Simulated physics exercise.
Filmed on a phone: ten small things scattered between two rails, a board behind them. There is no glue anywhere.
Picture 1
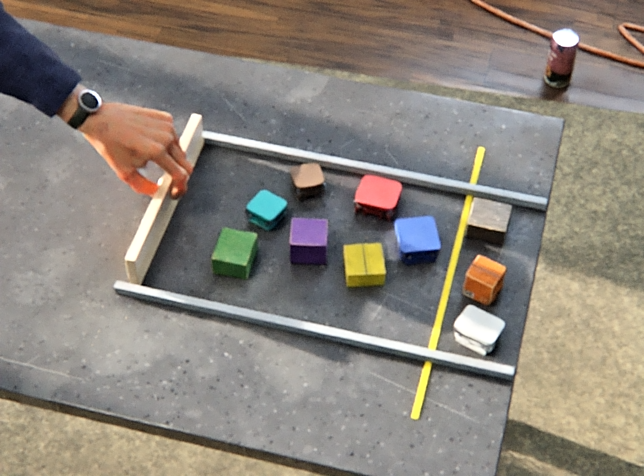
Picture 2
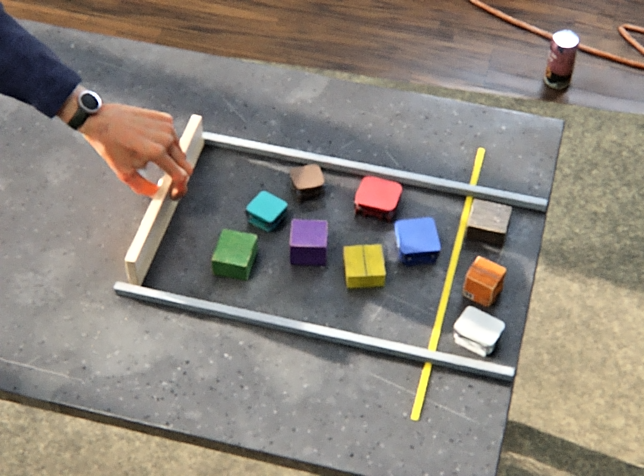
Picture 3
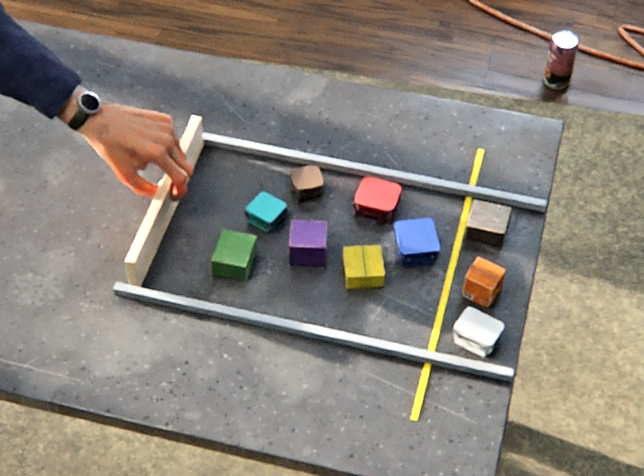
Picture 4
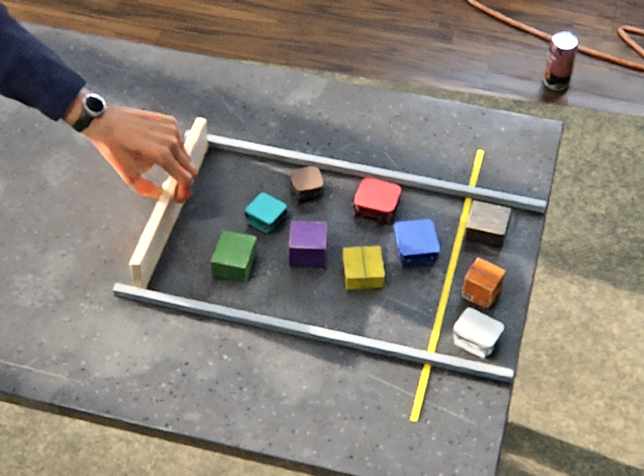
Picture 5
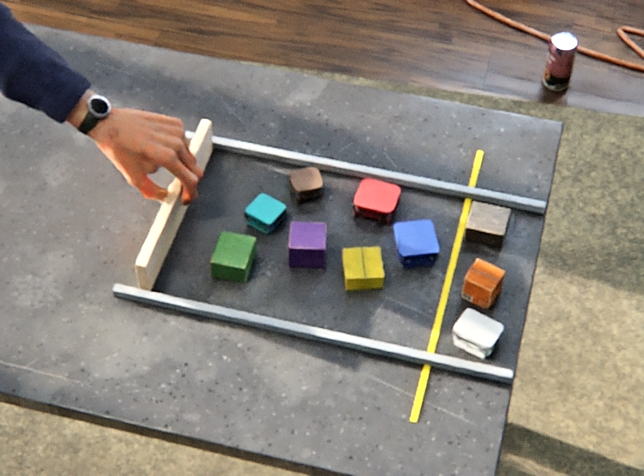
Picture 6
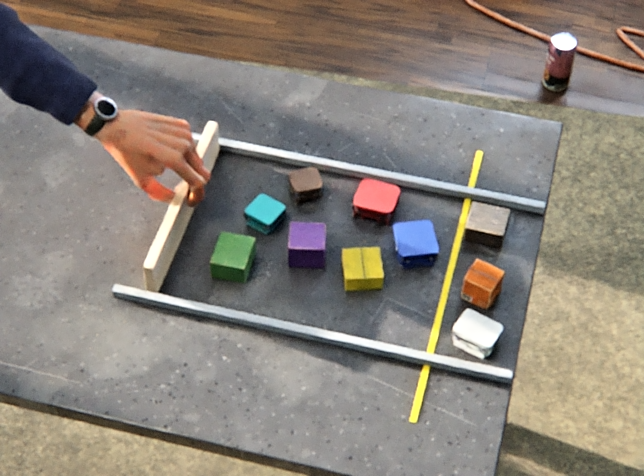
A hand with a dark sleeve and a watch slides a pale wooden board slightly to the right between two metal rails on a speckled dark tabletop, seen from above. Green, turquoise, purple, brown, yellow, red and blue blocks sit left of a yellow tape line, with dark, orange and white ones at right. The blocks stay in place, untouched, and the view barely shifts.
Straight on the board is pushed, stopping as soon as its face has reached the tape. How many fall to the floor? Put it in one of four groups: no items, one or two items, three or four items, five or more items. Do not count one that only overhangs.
One or two leave.
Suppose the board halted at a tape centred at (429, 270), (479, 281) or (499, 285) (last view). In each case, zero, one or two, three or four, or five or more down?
Counts for the three spots in order: None at all; 3 or 4; more than four.
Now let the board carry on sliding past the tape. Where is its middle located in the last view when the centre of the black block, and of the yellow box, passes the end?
Roughly (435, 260); for the second one, roughly (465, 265).
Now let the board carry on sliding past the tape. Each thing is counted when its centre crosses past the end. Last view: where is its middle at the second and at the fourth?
Earlier crossing: About (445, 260); later crossing: About (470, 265).
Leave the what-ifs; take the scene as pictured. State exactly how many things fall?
All told, 2.
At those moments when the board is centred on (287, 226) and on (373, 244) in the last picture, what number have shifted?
Counts: 5 and 7.
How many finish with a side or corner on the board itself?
At rest, 3 are in contact.
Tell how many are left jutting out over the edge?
3 overhanging.
Soon after, none off yet; white case at rest near (477, 334); orange box at rest near (483, 285); black block at rest near (487, 225).
By the end, the number that fall off is one or two; fallen, black block and orange box.
